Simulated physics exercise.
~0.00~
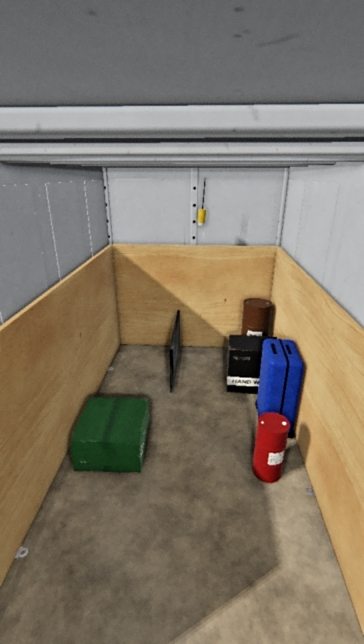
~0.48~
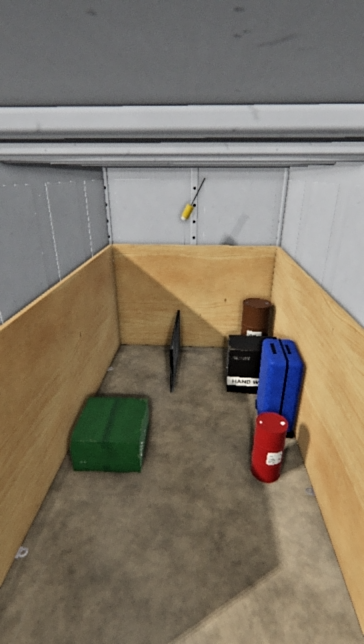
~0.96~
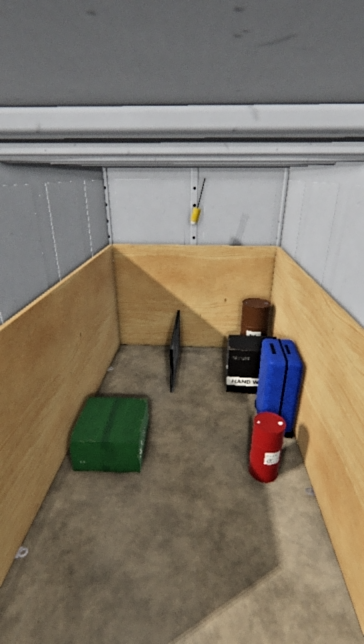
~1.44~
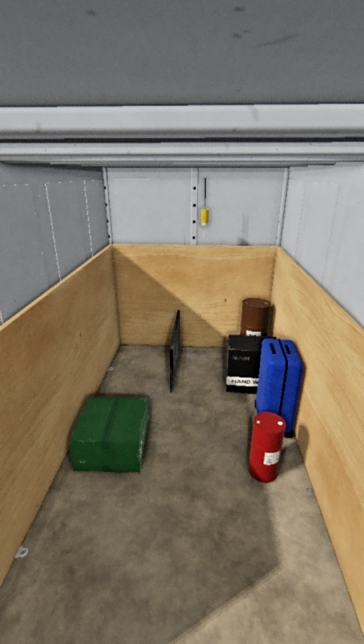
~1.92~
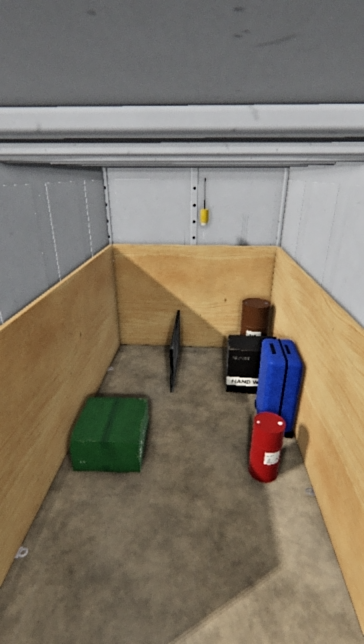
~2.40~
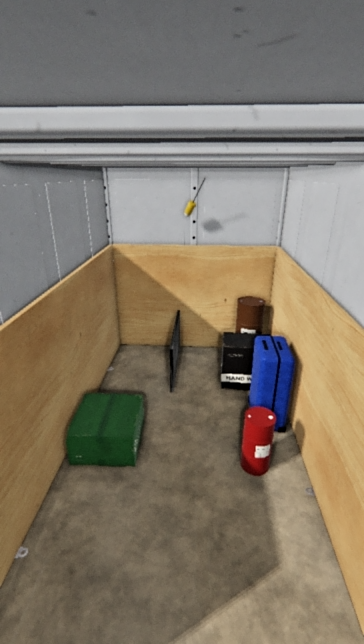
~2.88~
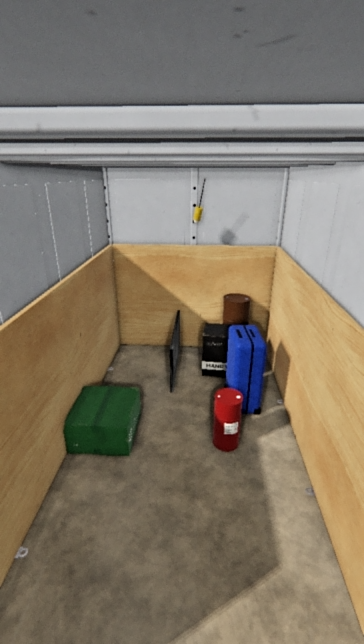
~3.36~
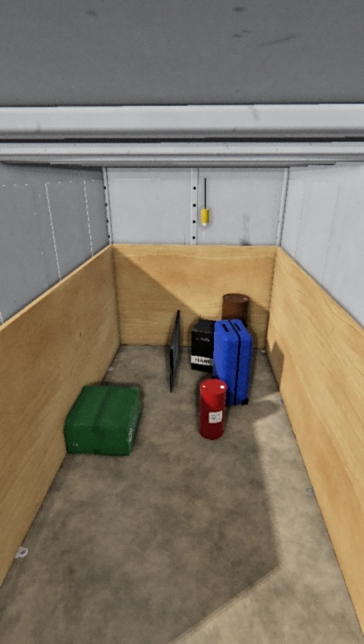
A red canister, blue case, black box and brown drum stood still in the van's load bay while a yellow tag swung on the back wall, then slid left and slightly away, the green box shifting a little, and all ended upright.
